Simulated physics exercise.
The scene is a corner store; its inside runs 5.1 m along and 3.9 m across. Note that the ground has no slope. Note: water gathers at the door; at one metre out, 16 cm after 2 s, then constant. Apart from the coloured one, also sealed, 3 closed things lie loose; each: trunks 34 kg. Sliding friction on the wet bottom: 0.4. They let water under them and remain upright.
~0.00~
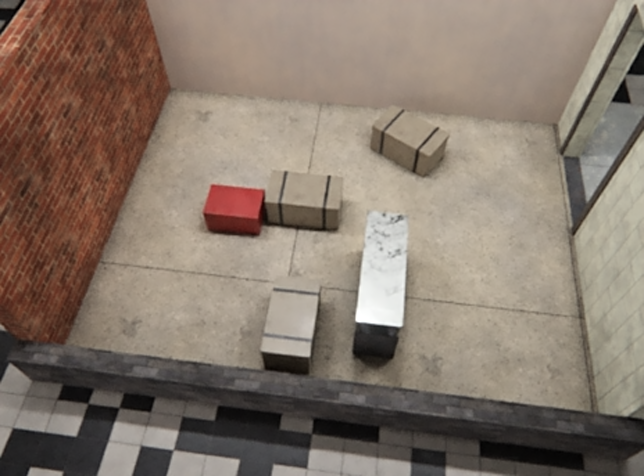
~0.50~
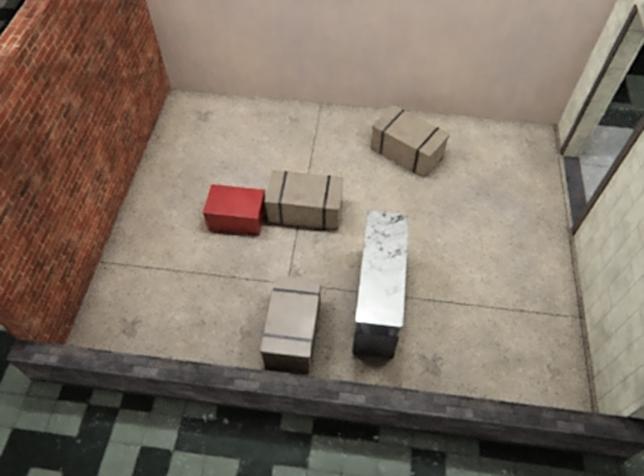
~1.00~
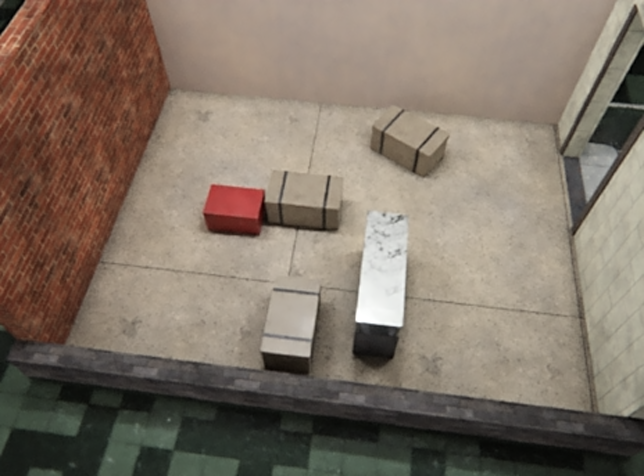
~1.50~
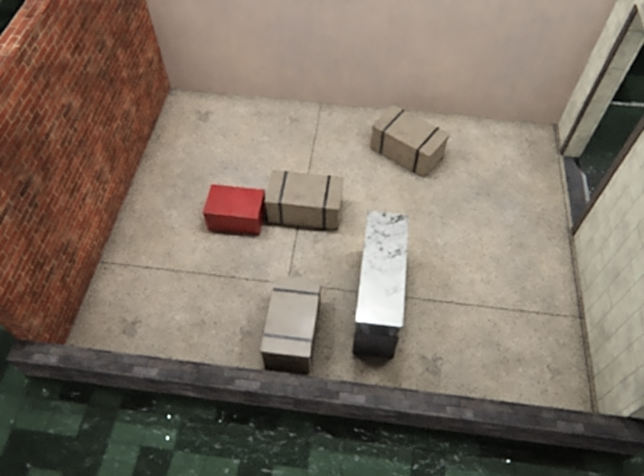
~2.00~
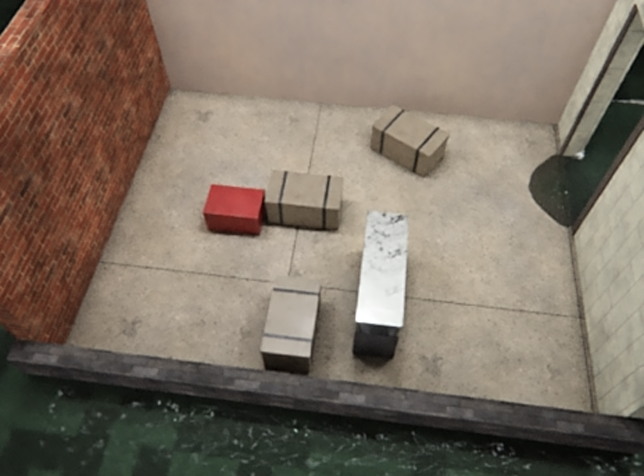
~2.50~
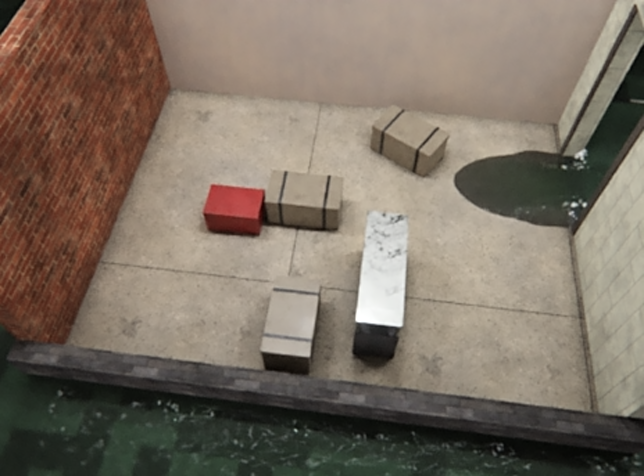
Dark green water rises outside, then spreads through the right doorway across the floor.
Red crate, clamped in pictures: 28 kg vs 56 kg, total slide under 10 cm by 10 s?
Pick: The smaller mass.
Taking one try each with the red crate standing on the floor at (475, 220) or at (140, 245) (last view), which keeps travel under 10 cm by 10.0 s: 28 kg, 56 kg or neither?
Well, at the first spot either weight will do, and at the second either weight will do.
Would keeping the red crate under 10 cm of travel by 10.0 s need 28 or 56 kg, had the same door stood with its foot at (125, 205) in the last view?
Under that change the small mass suffices.
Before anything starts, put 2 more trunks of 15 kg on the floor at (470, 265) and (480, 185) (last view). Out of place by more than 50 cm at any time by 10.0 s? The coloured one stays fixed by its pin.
The first is further, the second further.
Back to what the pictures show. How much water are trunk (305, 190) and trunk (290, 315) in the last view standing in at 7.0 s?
First roughly 2 cm, second roughly 2 cm.
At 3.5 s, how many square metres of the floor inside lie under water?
Close to 4.5 m2, I'd say.
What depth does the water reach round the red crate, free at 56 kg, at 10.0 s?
Close to 2 cm deep.
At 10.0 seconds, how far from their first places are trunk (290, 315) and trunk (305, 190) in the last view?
In turn: 0 cm, 0 cm.
After 3.5 s the red crate would be 0 cm from its start with 28 kg and 0 cm from its start with 56 kg; 0 cm of water round it then.
After 4.5 s the red crate would be 0 cm from its start with 28 kg and 0 cm from its start with 56 kg; 0 cm of water round it then.
After 7.0 s the red crate would be 0 cm from its start with 28 kg and 0 cm from its start with 56 kg; 1 cm of water round it then.
After 10.0 s the red crate would be 0 cm from its start with 28 kg and 0 cm from its start with 56 kg; 2 cm of water round it then.
